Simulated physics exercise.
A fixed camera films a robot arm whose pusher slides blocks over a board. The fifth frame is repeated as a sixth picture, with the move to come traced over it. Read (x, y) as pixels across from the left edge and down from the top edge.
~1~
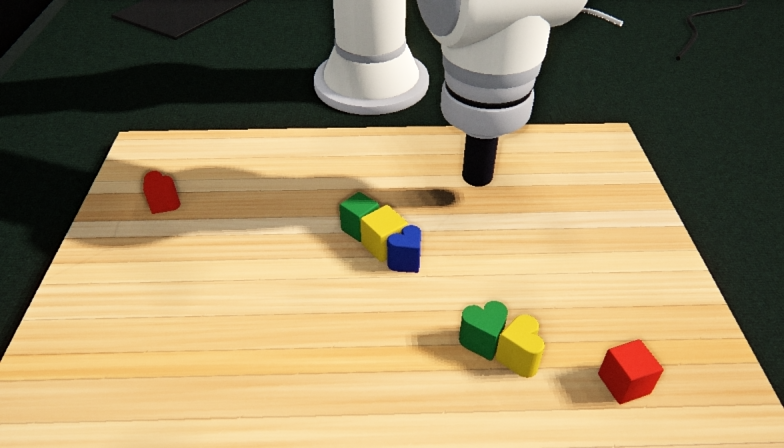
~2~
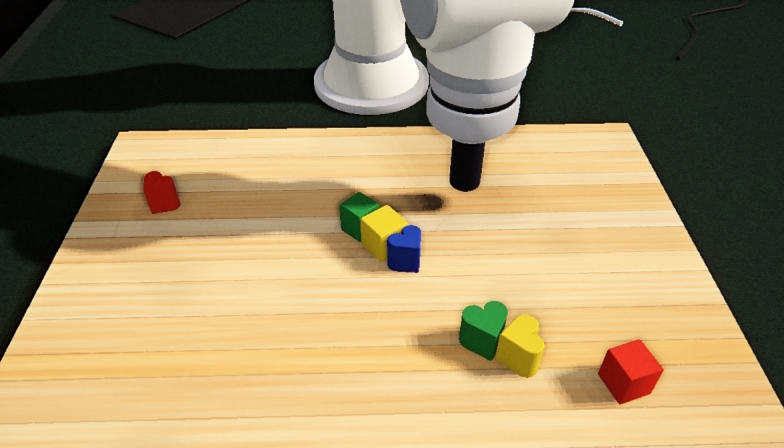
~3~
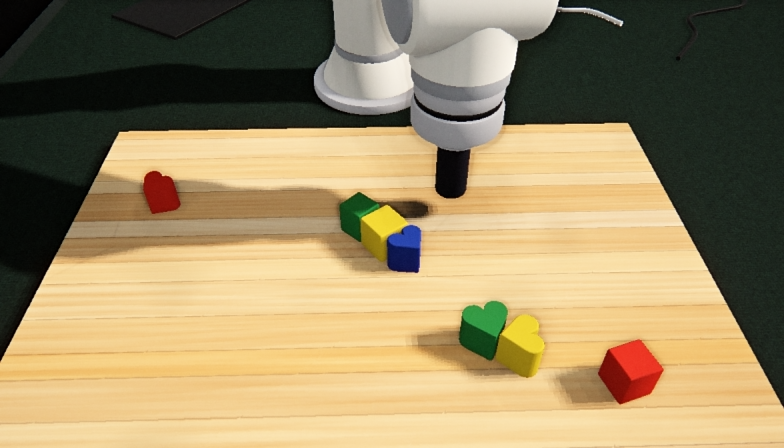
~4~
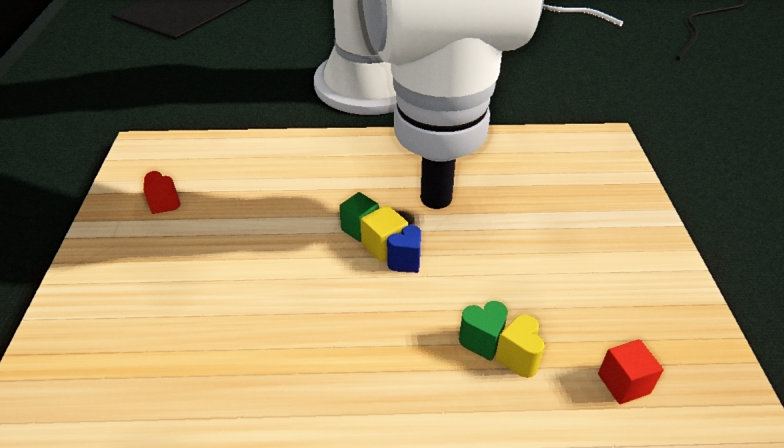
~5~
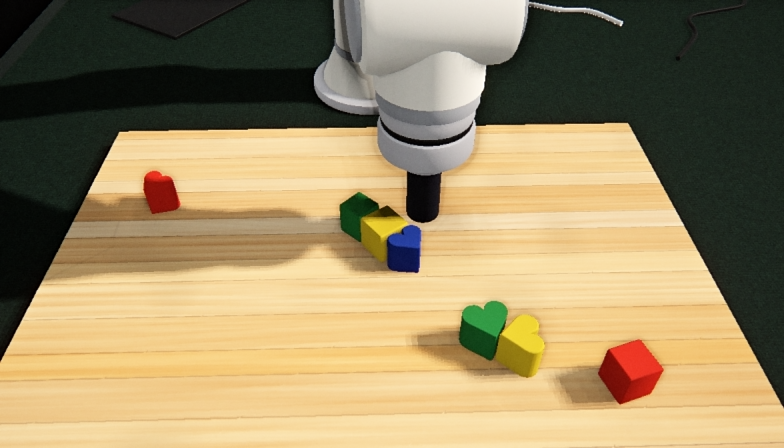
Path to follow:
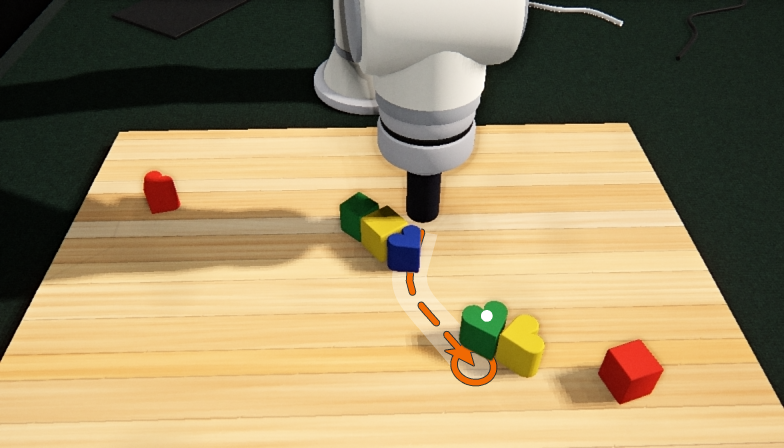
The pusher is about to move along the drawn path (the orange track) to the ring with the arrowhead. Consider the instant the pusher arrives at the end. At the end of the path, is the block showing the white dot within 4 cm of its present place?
Short answer: Yes.
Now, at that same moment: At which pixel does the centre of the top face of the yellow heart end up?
At (558, 339).
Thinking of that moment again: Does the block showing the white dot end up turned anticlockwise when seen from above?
It seems so.
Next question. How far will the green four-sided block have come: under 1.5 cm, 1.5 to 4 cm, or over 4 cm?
Verdict: Less than 1.5 cm.
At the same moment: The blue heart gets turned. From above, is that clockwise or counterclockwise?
Viewed from above: Clockwise.
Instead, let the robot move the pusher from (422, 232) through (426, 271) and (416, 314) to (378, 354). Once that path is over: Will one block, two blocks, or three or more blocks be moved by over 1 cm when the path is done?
I'd say one block gets moved.
The line goes from (422, 232) via (410, 274) and (432, 318), ending at (474, 365); the dot is on the green heart.
The first path, step by step. One third of the way, pusher (410, 255); yellow four-sided block (379, 228), turned 50° clockwise; blue heart (386, 269), turned 30° clockwise.
Two thirds of the way, pusher (435, 301); yellow four-sided block (379, 228), turned 50° clockwise; blue heart (383, 282), turned 85° clockwise.
At the end, pusher (477, 347); green four-sided block unmoved; yellow four-sided block (379, 228), turned 50° clockwise; blue heart (383, 282), turned 85° clockwise; green heart (522, 342), turned 35° anticlockwise; yellow heart (558, 339), turned 50° anticlockwise.
